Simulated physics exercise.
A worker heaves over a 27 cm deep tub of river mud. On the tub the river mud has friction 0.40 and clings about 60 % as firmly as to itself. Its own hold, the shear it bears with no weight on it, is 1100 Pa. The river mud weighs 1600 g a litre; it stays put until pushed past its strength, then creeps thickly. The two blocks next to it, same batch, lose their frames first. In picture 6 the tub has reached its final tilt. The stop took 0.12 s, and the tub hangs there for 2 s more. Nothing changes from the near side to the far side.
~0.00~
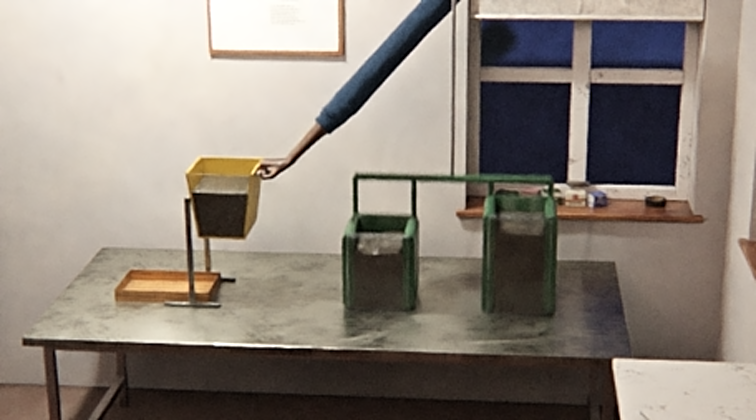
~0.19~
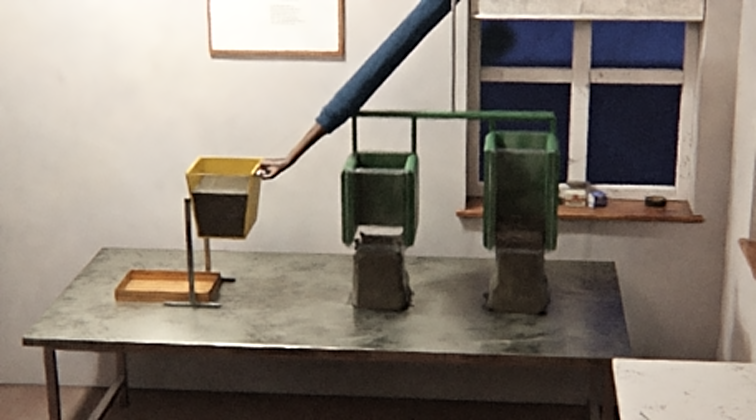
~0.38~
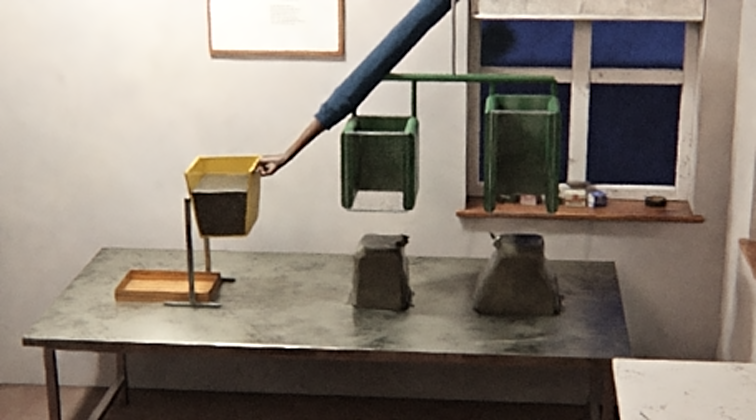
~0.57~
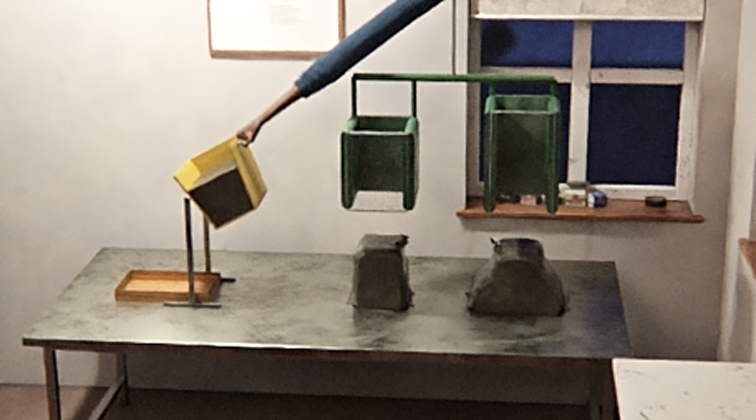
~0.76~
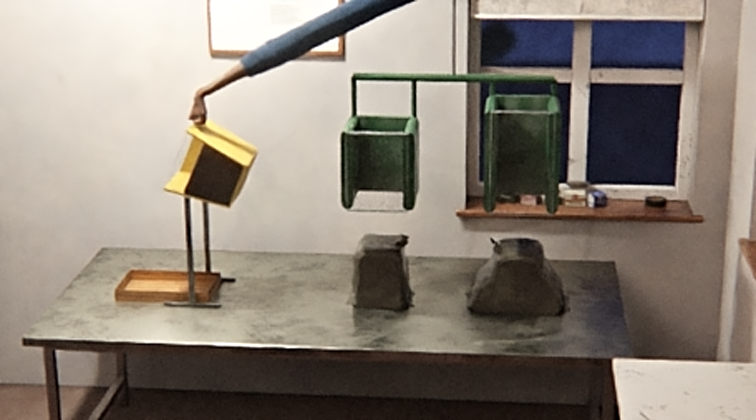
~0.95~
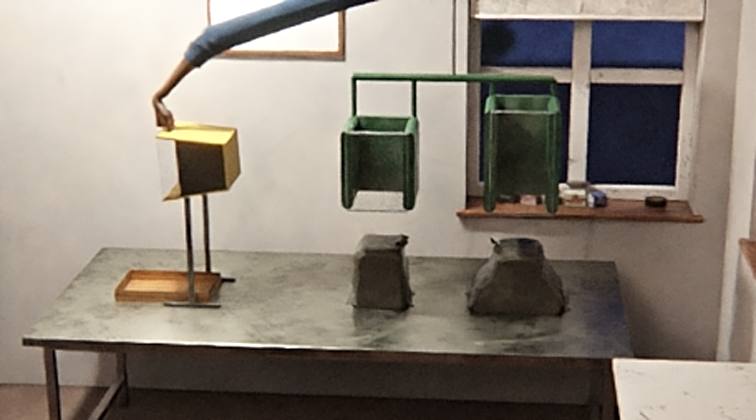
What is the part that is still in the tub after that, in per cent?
The part that is still in the tub after that is near 100 %.
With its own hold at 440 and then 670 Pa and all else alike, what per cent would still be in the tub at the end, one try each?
In that order: 40 %, 45 %.
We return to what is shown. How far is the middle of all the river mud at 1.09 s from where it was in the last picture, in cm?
About 2 cm.
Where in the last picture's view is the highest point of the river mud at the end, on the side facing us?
At about (206, 150).
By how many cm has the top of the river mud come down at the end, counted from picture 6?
Roughly 3 cm.
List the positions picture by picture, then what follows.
Handle-side rim at (250, 175), tilt 0 degrees; highest point of the river mud at (192, 192); test blocks 27 cm, 37 cm high (left to right), in the first picture.
Handle-side rim at (250, 175), tilt 0 degrees; highest point of the river mud at (192, 192); test blocks 26 cm, 35 cm high (left to right), in the second picture.
Handle-side rim at (249, 172), tilt 3 degrees; highest point of the river mud at (243, 191); test blocks 26 cm, 28 cm high (left to right), in the third picture.
Handle-side rim at (229, 148), tilt 29 degrees; highest point of the river mud at (234, 168); test blocks 26 cm, 26 cm high (left to right), in the fourth picture.
Handle-side rim at (186, 132), tilt 67 degrees; highest point of the river mud at (205, 145); test blocks 25 cm, 26 cm high (left to right), in the fifth picture.
Handle-side rim at (157, 138), tilt 93 degrees; highest point of the river mud at (181, 143); test blocks 25 cm, 26 cm high (left to right), in the sixth picture.
By 1.09 s, the tub is at 93 degrees and holds 100 %.
By 1.26 s, the tub is at 93 degrees and holds 100 %.
By 1.43 s, the tub is at 93 degrees and holds 100 %.
By 1.60 s, the tub is at 93 degrees and holds 100 %.
By 2.95 s, at the end, the tub is at 93 degrees and holds 100 %.
